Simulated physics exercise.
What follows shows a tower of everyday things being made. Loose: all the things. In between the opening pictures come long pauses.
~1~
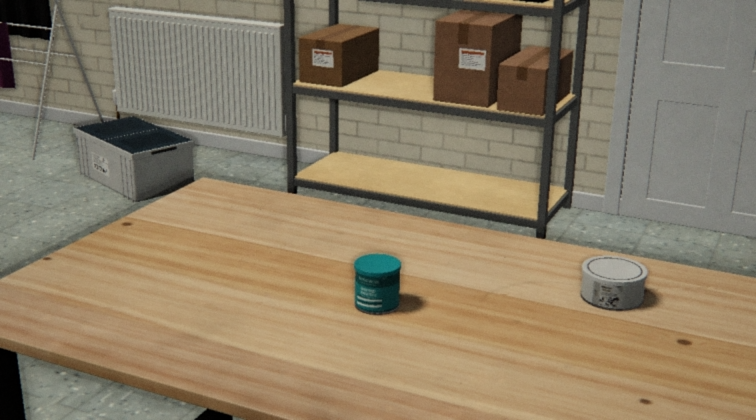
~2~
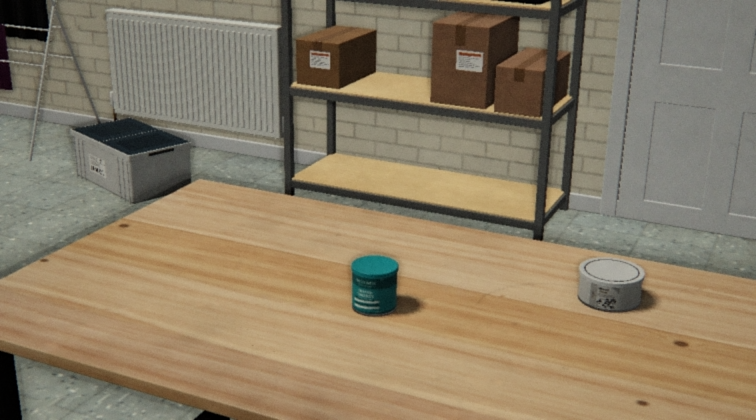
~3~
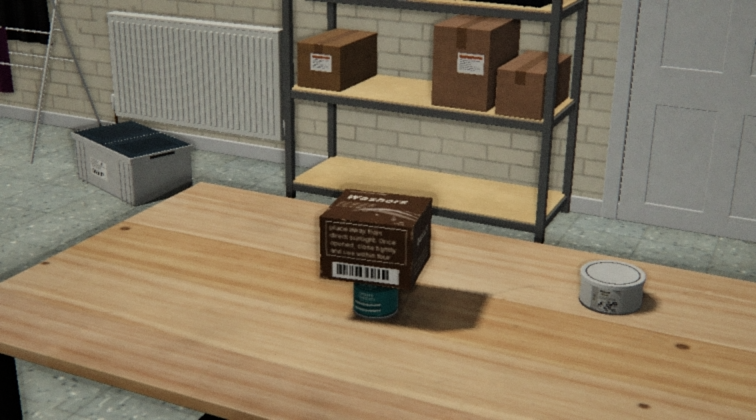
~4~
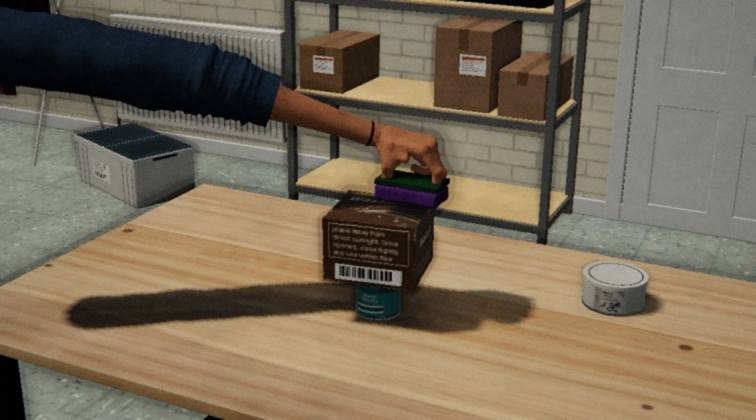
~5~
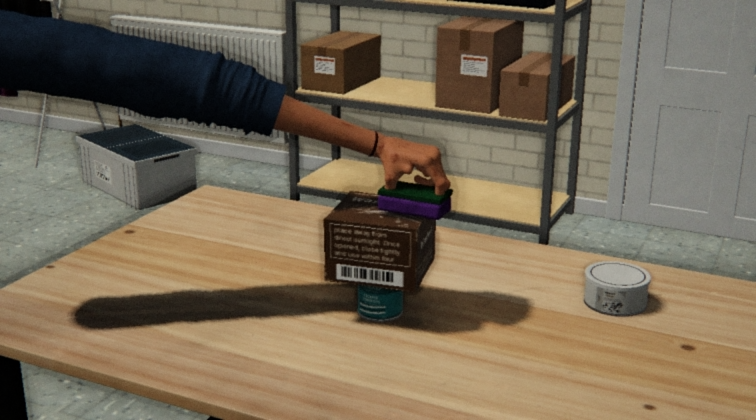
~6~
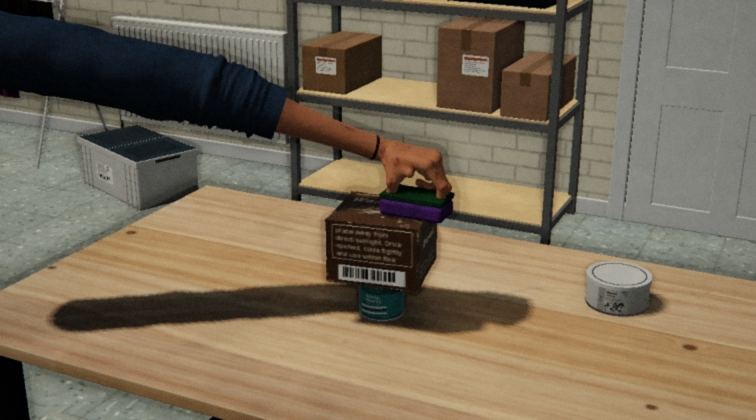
In a storage room with a wooden table, a brown box appeared on top of a turquoise pot near a white tub, then a hand reached in from the left and lowered a purple sponge onto the box.
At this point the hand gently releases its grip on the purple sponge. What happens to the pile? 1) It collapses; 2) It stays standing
2.
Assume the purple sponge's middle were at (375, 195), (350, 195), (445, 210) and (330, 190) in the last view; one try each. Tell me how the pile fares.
The pile does not fall on try one, does not fall on try two, goes down on try three and goes down on try four.
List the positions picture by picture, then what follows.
In the first frame, the last thing is not in view yet; white tub (613, 283).
In the second frame, the last thing is not in view yet; turquoise pot (375, 286).
In the third frame, the last thing is not in view yet; brown box (377, 237).
In the fourth frame, on its way; purple sponge (412, 189); white tub (614, 288).
In the fifth frame, on its way; purple sponge (415, 200).
In the sixth frame, in place under the hand; purple sponge (417, 203); brown box (383, 240).
Then, 0.40 s later than the last frame, all is still.
Then, 1.00 s later than the last frame, purple sponge resting near (417, 204).
When it is over, all 4 as before. End places, in pixels of the last picture, purple sponge near (417, 204). The pile stays up.
